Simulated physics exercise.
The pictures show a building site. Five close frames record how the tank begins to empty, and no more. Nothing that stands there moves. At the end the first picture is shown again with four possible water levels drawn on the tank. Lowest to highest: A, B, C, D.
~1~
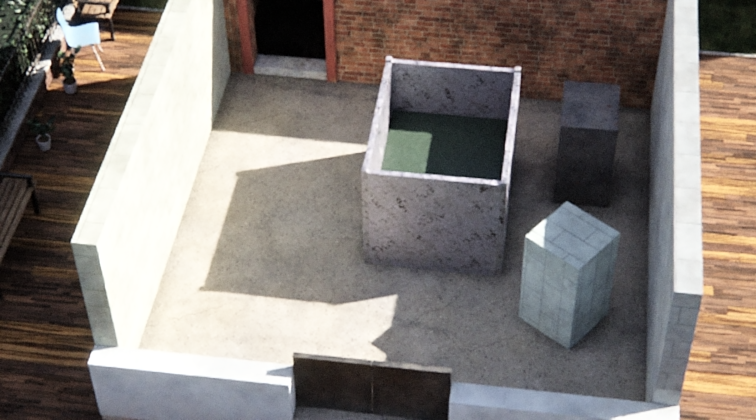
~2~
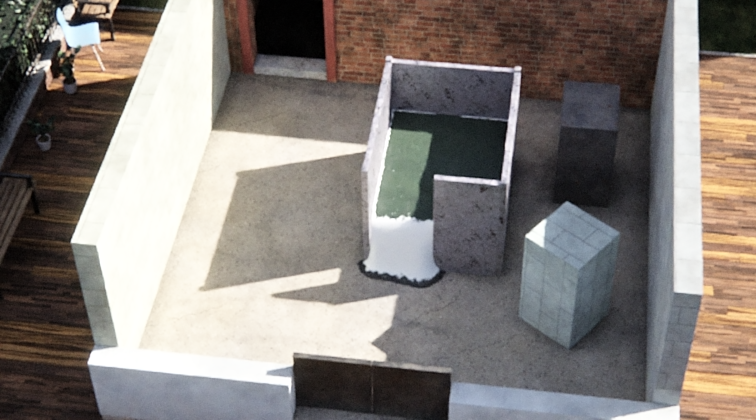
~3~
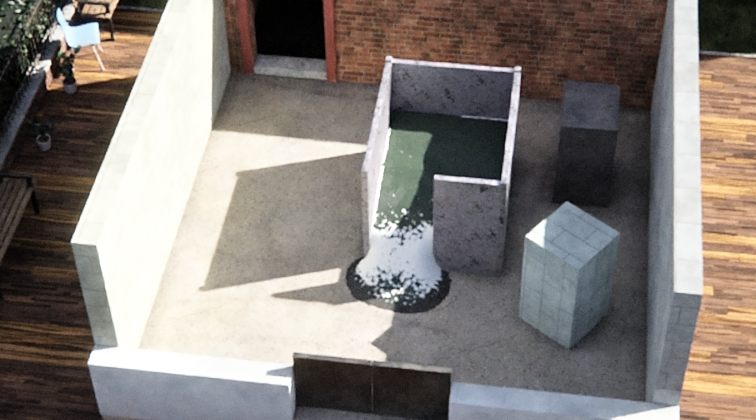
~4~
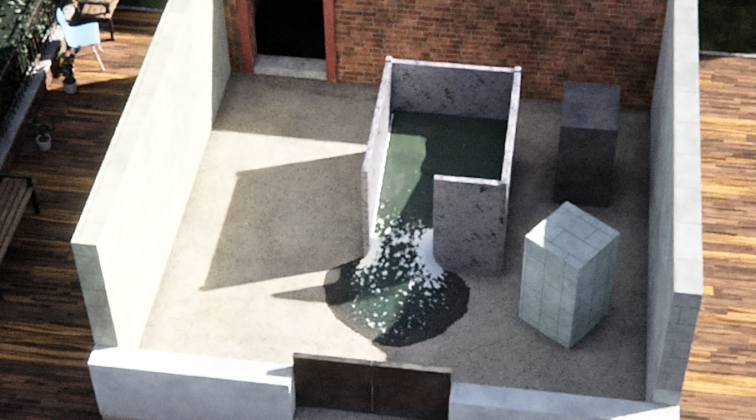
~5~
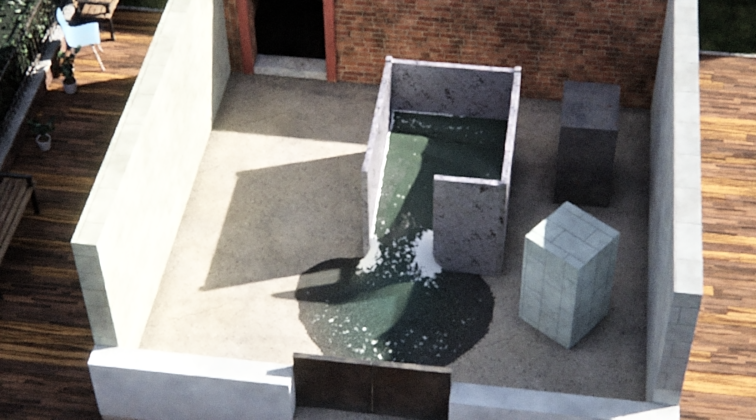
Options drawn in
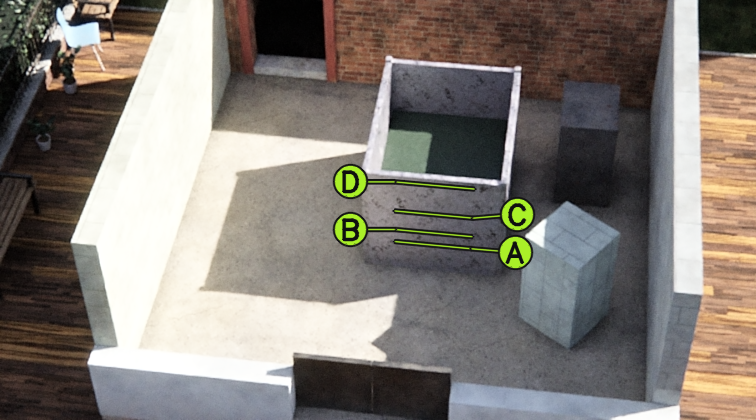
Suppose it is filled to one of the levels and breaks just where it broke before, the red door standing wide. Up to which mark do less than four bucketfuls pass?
I would pick level C.
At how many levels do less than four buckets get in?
Three of them.
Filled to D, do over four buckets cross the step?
Yes, it does.
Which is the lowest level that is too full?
That would be D.
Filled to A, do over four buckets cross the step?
No, that is safe.
On the marked copy, A at (433, 245); B at (433, 233); C at (433, 214); D at (434, 185); from the bottom up A, B, C, D.
For level A, nothing gets over.
For level B, nothing gets over.
For level C, a splash gets over, under a bucket.
For level D, about 11 bucketfuls get in.
